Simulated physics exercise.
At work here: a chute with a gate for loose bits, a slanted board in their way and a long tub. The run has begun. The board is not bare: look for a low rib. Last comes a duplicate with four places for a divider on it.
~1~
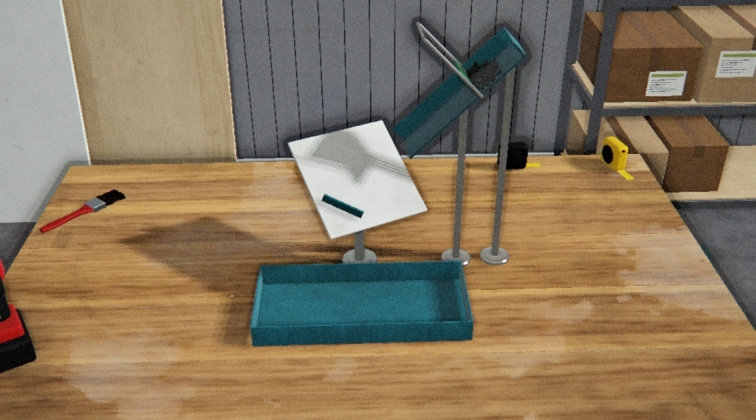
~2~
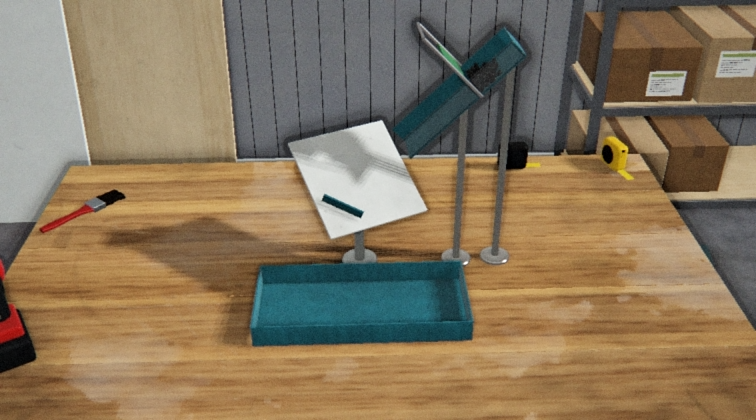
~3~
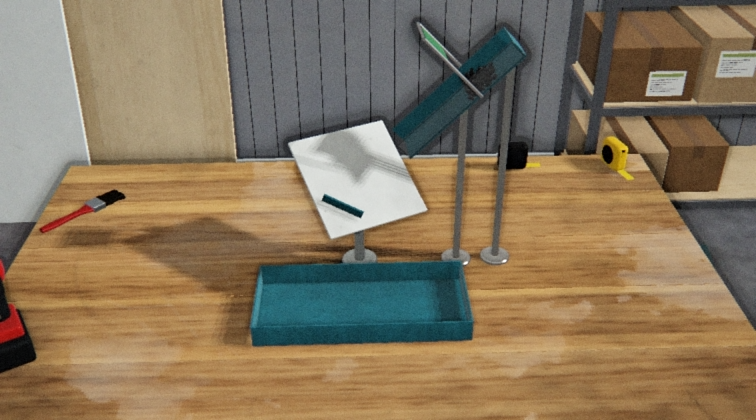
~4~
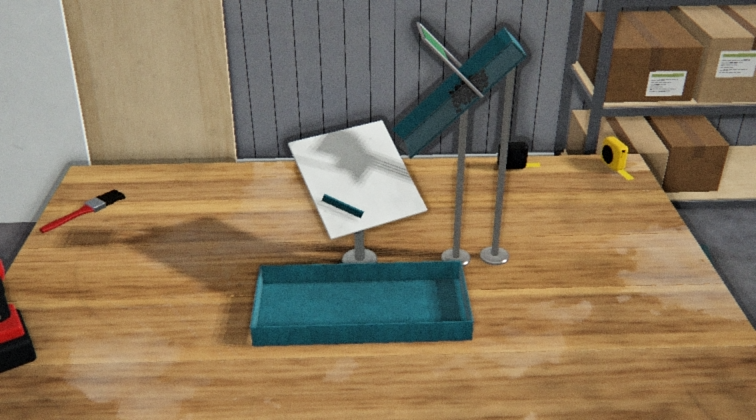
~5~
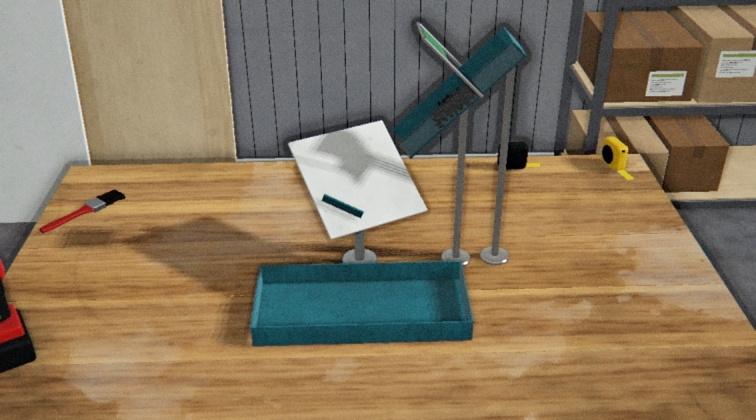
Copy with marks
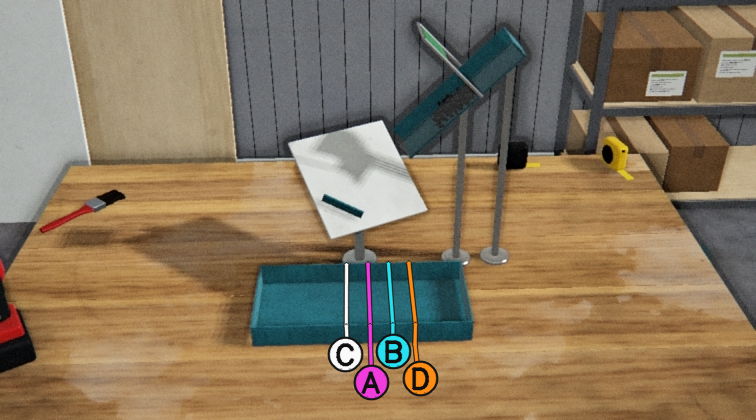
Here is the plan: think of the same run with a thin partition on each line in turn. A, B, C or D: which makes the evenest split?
B works best here.
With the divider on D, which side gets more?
Left.
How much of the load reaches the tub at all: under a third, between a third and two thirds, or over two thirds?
Over two thirds.
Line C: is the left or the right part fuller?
The right side.
On the marked copy, line A crosses the front rim at (370, 324); line B crosses the front rim at (392, 324); line C crosses the front rim at (346, 325); line D crosses the front rim at (415, 323).
For line A, of what is caught, a small part on the left of the divider, nearly all on the right.
For line B, of what is caught, about half on the left of the divider, about half on the right.
For line C, of what is caught, a stray few on the left of the divider, nearly all on the right.
For line D, of what is caught, nearly all on the left of the divider, a small part on the right.
